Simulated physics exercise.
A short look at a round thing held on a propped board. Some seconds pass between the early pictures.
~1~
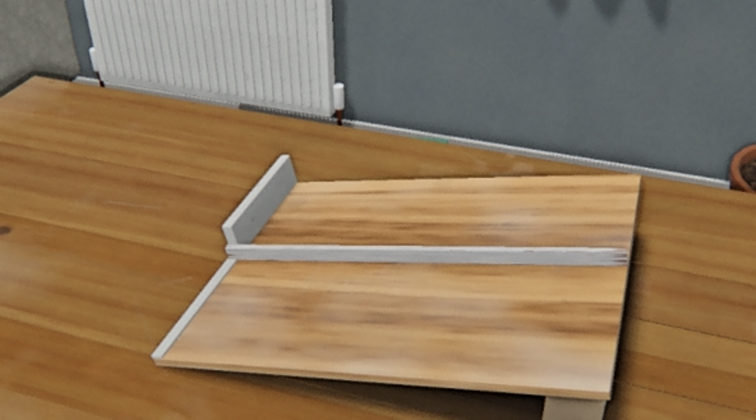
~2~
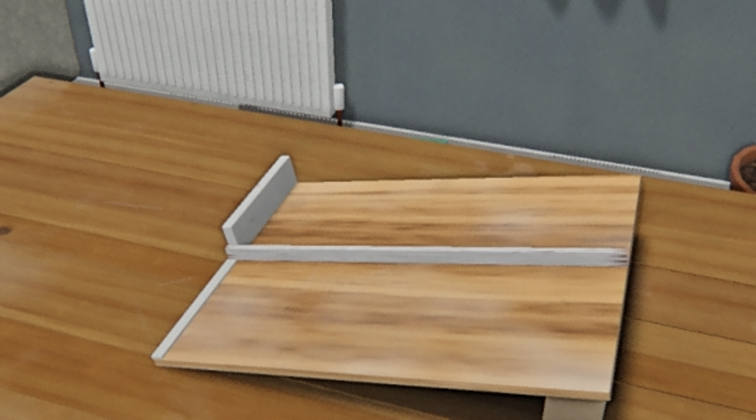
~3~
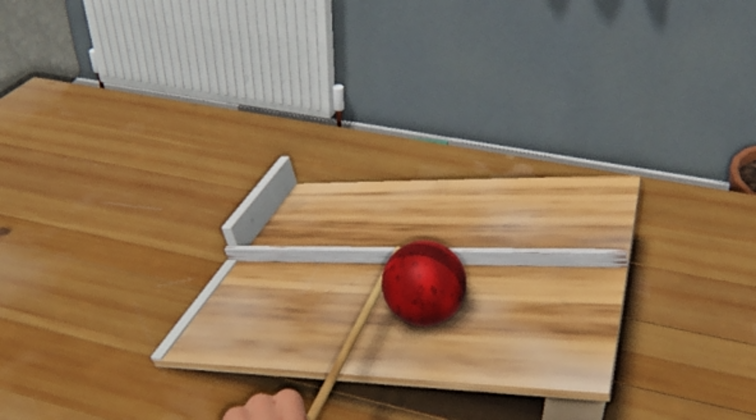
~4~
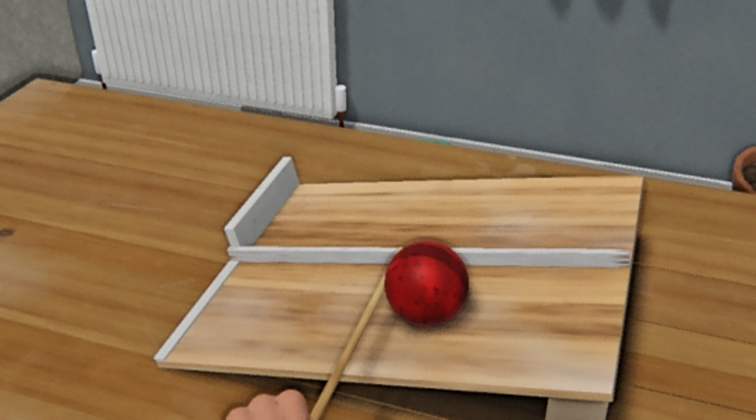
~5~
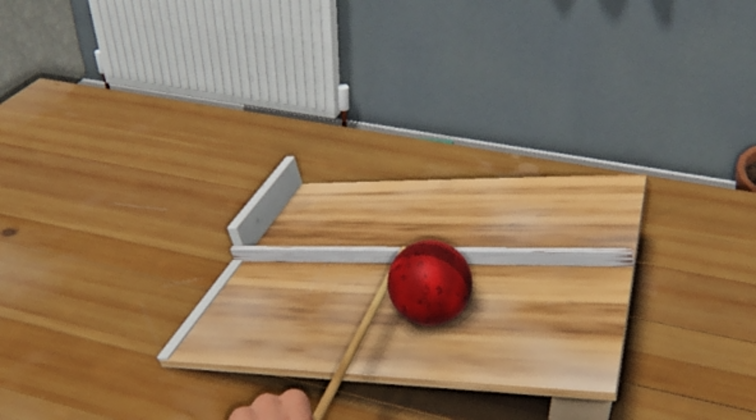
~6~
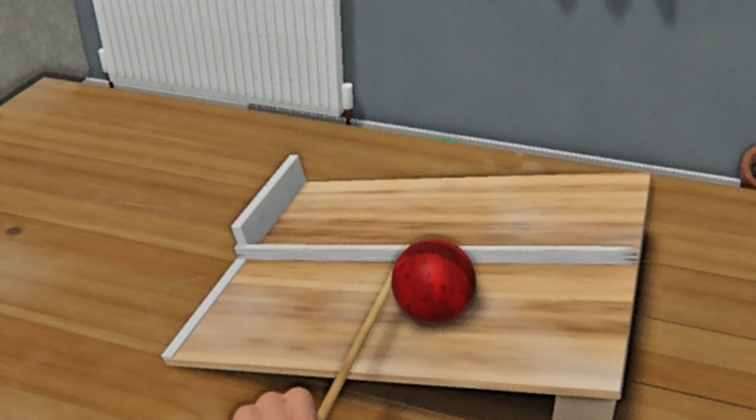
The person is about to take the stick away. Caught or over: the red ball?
As it turns out, the red ball rolls off the board.
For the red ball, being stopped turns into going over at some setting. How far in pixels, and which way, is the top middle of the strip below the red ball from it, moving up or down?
About 16 pixels up.
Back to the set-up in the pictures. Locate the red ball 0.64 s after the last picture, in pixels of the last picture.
At about (222, 277).
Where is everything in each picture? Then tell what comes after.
The first frame shows board (407, 249).
The second frame shows board (407, 250).
The third frame shows held back by the stick; red ball (424, 283); board (407, 250).
The fourth frame shows held back by the stick; red ball (427, 283); board (409, 251).
The fifth frame shows held back by the stick; red ball (430, 283); board (412, 250).
The sixth frame shows held back by the stick; red ball (434, 281); board (416, 249).
Then, 0.64 s later than the last frame, red ball rolling on the board near (222, 277).
Then, 1.14 s later than the last frame, red ball off the board.
When it is over, the red ball runs past the strip.
